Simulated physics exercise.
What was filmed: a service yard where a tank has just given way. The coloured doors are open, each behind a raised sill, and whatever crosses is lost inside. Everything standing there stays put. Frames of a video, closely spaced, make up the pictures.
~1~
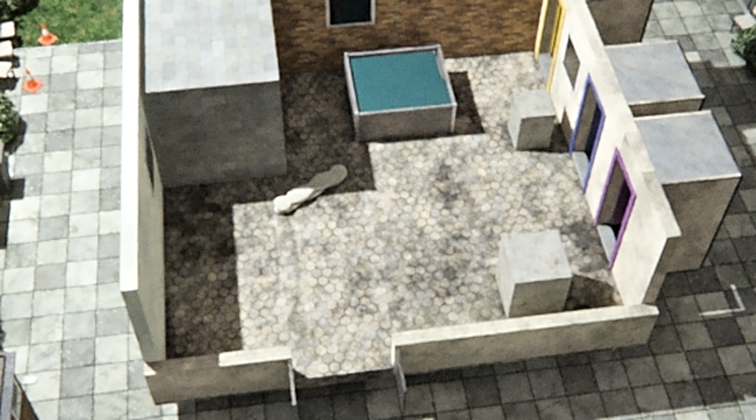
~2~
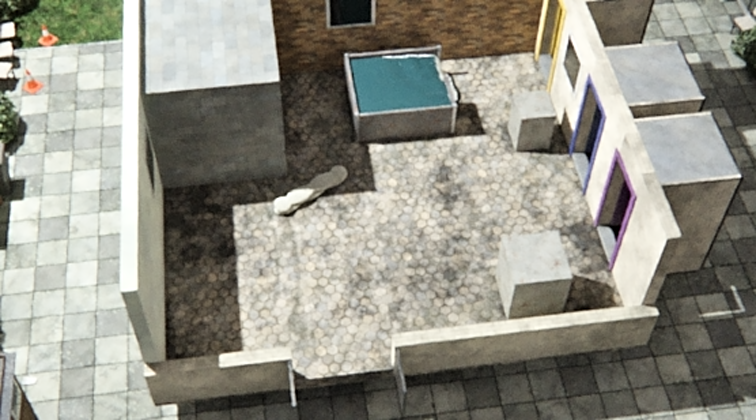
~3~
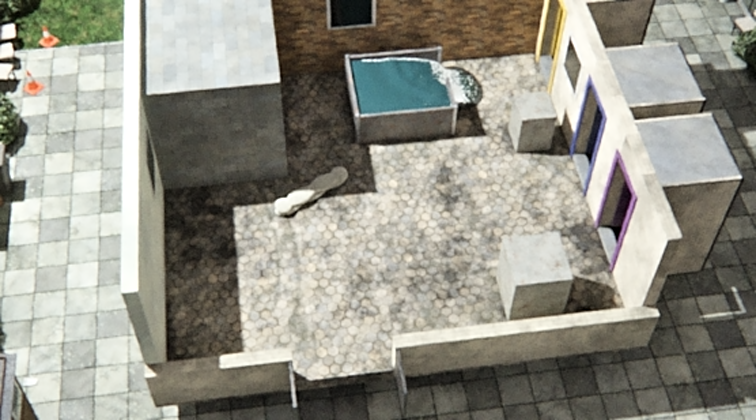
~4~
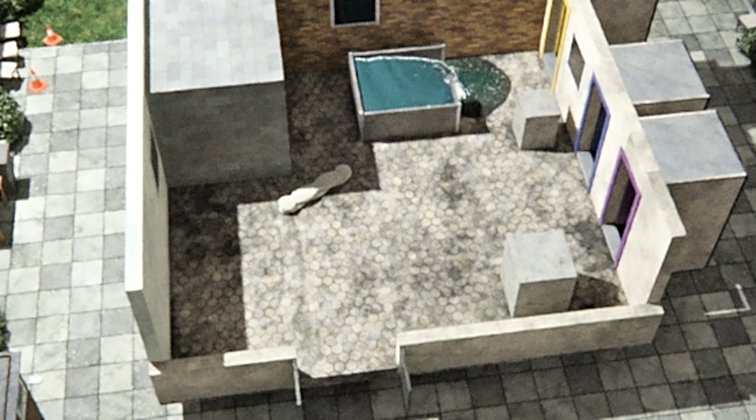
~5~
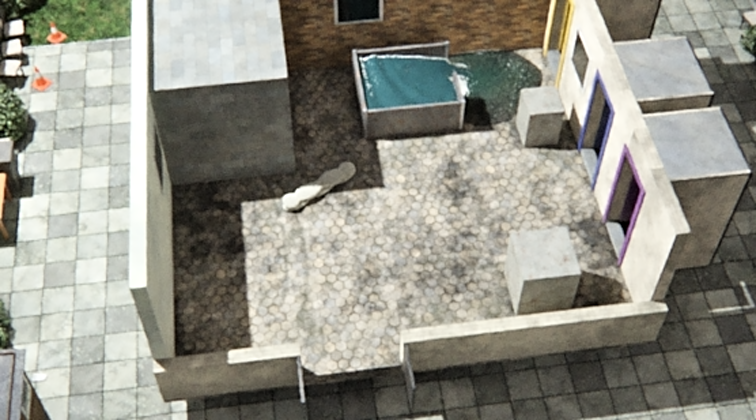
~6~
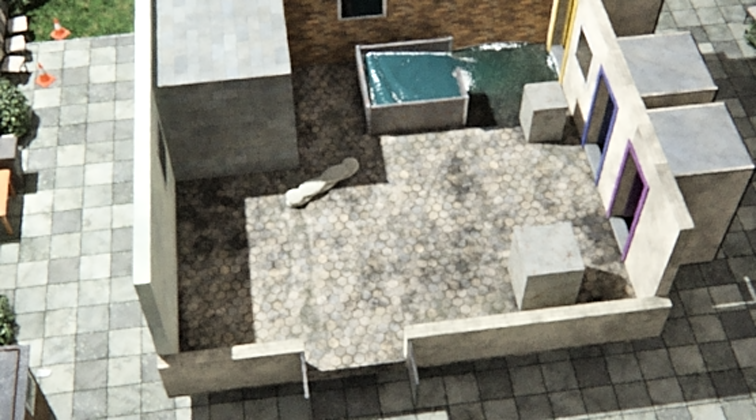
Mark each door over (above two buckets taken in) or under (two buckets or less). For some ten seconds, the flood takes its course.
Purple door: Under. Blue door: Under. Yellow door: Over.
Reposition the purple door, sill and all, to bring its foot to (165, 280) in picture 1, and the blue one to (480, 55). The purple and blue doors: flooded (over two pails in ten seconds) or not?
Taking them in turn, the purple door remains below the mark and the blue door crosses the line.
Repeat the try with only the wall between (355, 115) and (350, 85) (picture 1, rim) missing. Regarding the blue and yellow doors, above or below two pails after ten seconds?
Result - blue: Misses the line; yellow: Misses the line.
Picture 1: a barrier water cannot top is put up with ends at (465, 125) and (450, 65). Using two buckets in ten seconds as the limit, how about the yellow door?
Looks like the yellow door doesn't reach that amount here.
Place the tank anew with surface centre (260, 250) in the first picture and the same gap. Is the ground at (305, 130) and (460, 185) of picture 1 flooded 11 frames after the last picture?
Spared, soaked.
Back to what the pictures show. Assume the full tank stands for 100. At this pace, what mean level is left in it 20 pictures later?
I'd put it at some 42 per cent.
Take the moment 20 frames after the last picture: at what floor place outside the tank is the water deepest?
It should be deepest at about (553, 64).
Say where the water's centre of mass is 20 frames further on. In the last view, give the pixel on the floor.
Roughly (475, 105).
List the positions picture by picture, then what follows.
Still water in the open tank at (399, 82), in the first frame.
The front is at a hidden place, out from the gap at (440, 79), in the second frame.
The front is at (479, 90), out from the gap at (441, 82), in the third frame.
Water pours out at (444, 80) and has run to (506, 80), in the fourth frame.
The front is at (536, 70), out from the gap at (448, 78), in the fifth frame.
The front is at (548, 49), out from the gap at (452, 73), in the sixth frame.
A moment on, water covers 10 % of the floor; the purple door not reached, the blue door not reached, the yellow door over two buckets in.
Next, water covers 15 % of the floor; the purple door not reached, the blue door wet at the sill, nothing in, the yellow door far over two buckets in.
Then, water covers 30 % of the floor; the purple door wet at the sill, nothing in, the blue door wet at the sill, nothing in, the yellow door far over two buckets in.
Later, water covers 50 % of the floor; the purple door wet at the sill, nothing in, the blue door wet at the sill, nothing in, the yellow door far over two buckets in.
In the end, water covers 85 % of the floor; the purple door wet at the sill, nothing in, the blue door wet at the sill, nothing in, the yellow door far over two buckets in.
